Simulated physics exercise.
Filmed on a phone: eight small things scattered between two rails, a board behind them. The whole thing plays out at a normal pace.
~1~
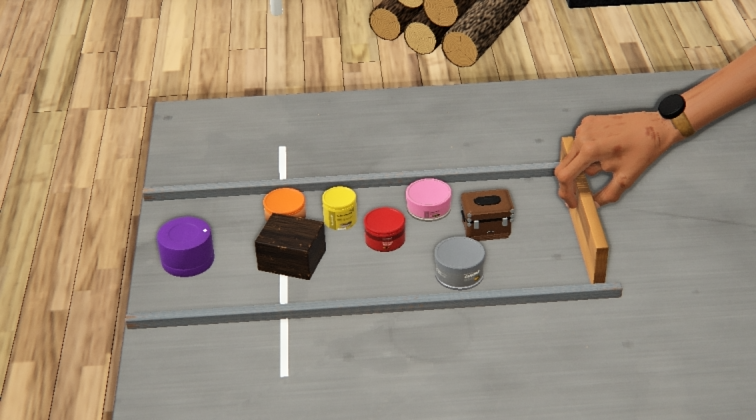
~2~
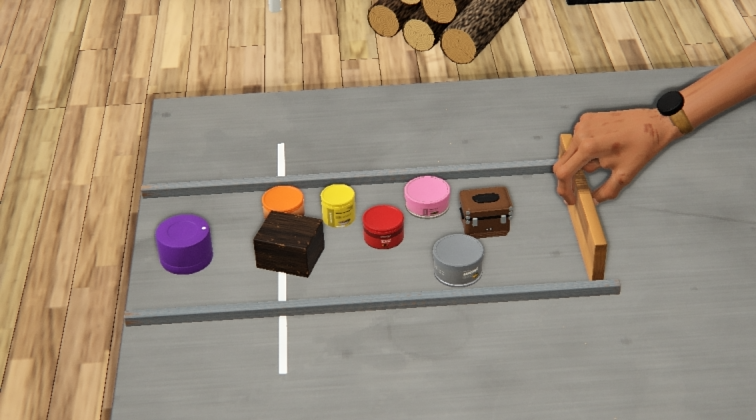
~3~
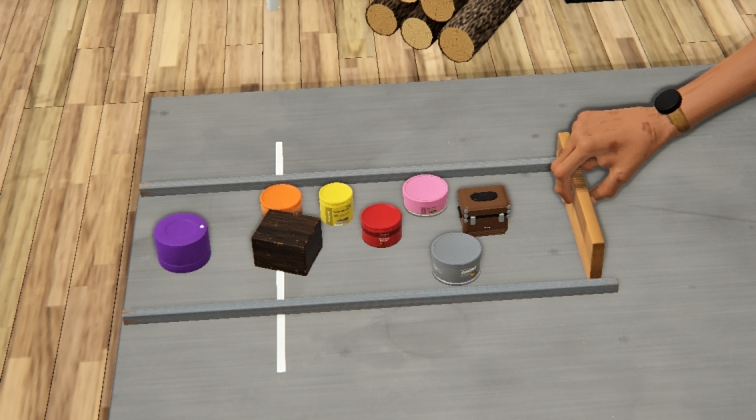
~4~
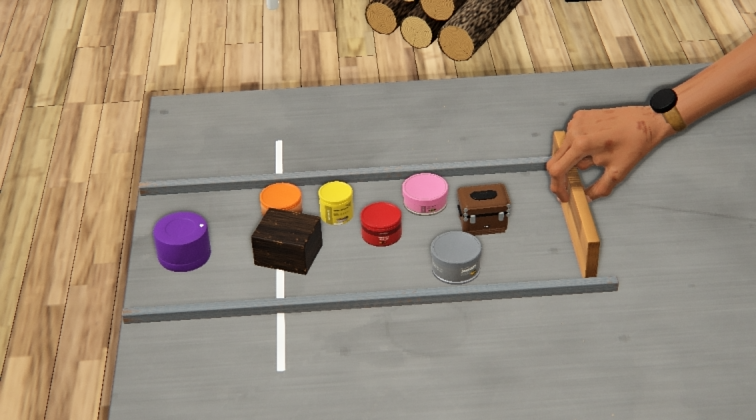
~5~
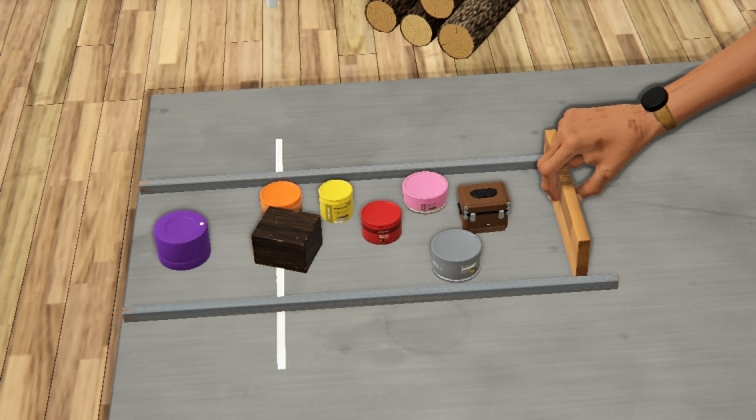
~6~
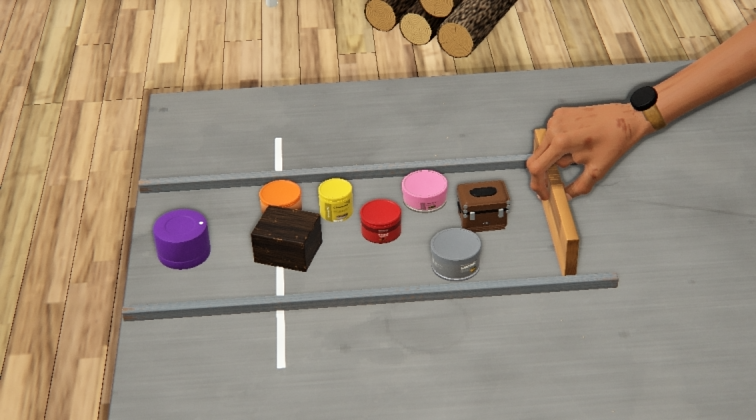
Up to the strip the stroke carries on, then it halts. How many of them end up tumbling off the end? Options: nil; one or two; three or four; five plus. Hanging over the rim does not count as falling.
Nil.
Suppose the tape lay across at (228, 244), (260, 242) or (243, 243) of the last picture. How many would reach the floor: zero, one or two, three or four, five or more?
1 or 2; none at all; none at all.
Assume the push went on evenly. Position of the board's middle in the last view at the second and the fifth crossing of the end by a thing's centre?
About (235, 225) and about (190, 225).
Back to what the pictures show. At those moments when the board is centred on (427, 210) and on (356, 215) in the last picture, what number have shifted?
First 4 and then 7.
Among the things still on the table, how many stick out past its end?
That comes to 0 of them.
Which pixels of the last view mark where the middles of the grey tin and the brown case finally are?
The grey tin ends up near (255, 274), and the brown case near (255, 221).
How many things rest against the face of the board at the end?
Total: 3.
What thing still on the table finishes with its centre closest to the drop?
That's the purple lid, it ends up nearest.
Soon after, none off yet; purple lid at rest near (182, 239); orange tub at rest near (281, 201); black block at rest near (287, 238).
Then, none off yet; purple lid at rest near (182, 239); orange tub moving near (272, 200); black block moved a little near (272, 243).
At rest, the number that fall off is zero.
